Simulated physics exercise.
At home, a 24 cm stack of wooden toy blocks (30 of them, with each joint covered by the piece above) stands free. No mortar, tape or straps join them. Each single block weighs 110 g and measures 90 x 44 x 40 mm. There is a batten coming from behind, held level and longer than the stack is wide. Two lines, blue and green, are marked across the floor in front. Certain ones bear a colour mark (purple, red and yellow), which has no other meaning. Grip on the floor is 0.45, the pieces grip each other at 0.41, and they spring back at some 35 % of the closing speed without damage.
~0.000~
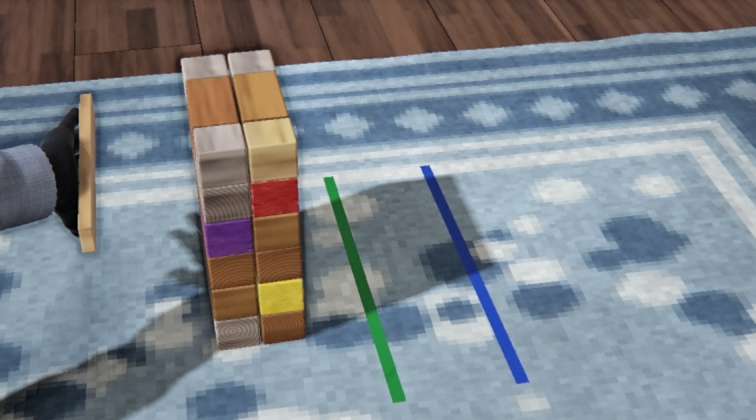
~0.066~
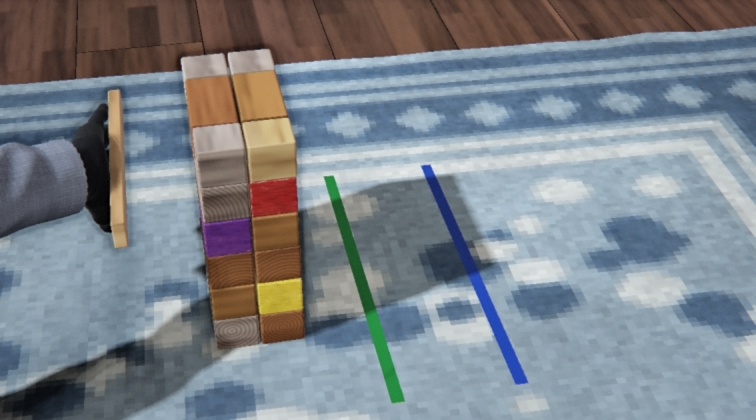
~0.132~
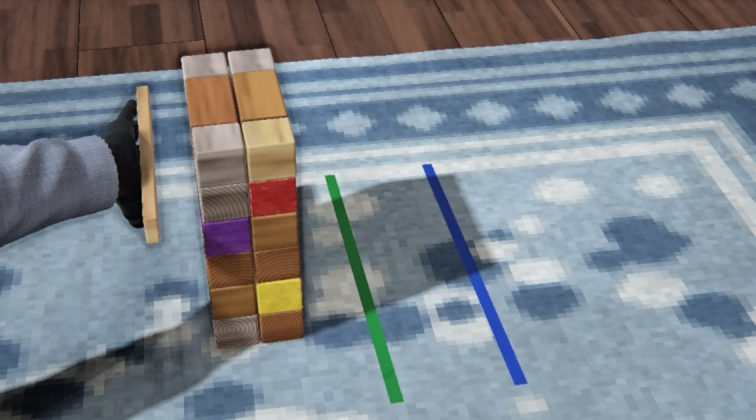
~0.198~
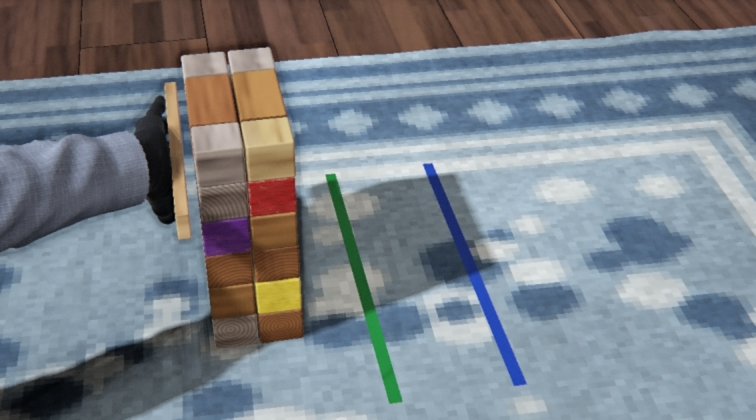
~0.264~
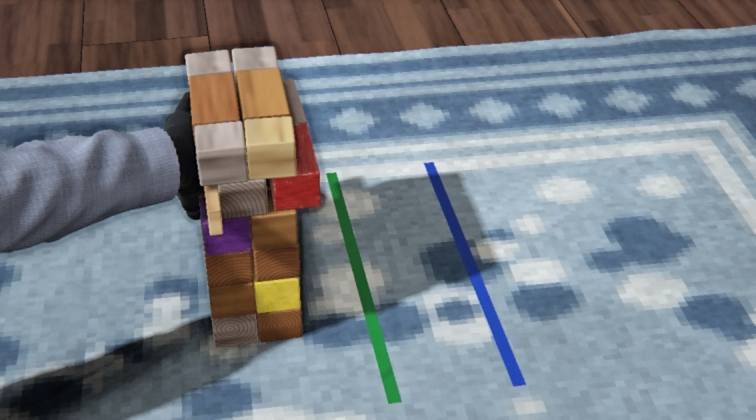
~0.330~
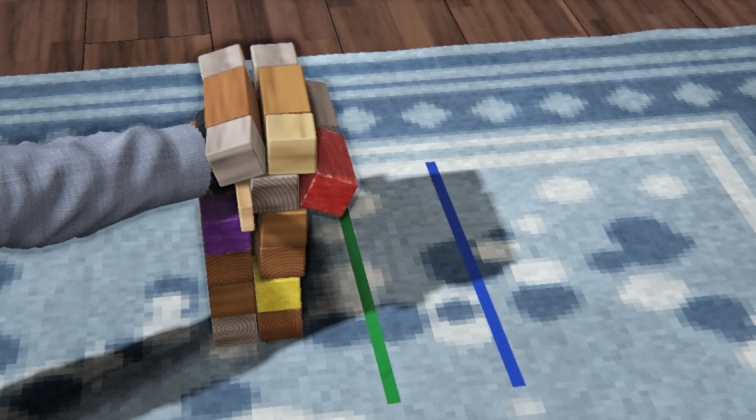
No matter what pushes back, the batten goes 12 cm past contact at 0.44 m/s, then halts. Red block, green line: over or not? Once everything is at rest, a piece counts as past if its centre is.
Over.
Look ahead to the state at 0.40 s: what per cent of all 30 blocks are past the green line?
By then, 0 per cent.
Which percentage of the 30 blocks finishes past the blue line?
Share past the line: Some 25 %.
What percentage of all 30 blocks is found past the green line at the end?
About 45 per cent.
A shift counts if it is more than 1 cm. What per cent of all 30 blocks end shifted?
Shifted fraction is 60 per cent.
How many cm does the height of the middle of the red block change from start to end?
At the end it is roughly 16 cm lower than at the start.
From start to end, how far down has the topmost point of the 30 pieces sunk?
8 cm.
After 0.40 s, none of the 30 blocks past the green line, 18 disturbed; red block on its side.
After 0.52 s, 7 of the 30 blocks past the green line; red block upside down.
After 0.64 s, 12 of the 30 blocks past the green line; red block on its side.
After 0.86 s, 13 of the 30 blocks past the green line; red block on its side.
In the end (1.4 s), 13 of the 30 blocks past the green line; red block on its side; purple block unmoved; yellow block unmoved. From the last view, middles, red block near (504, 273), purple block near (225, 224).
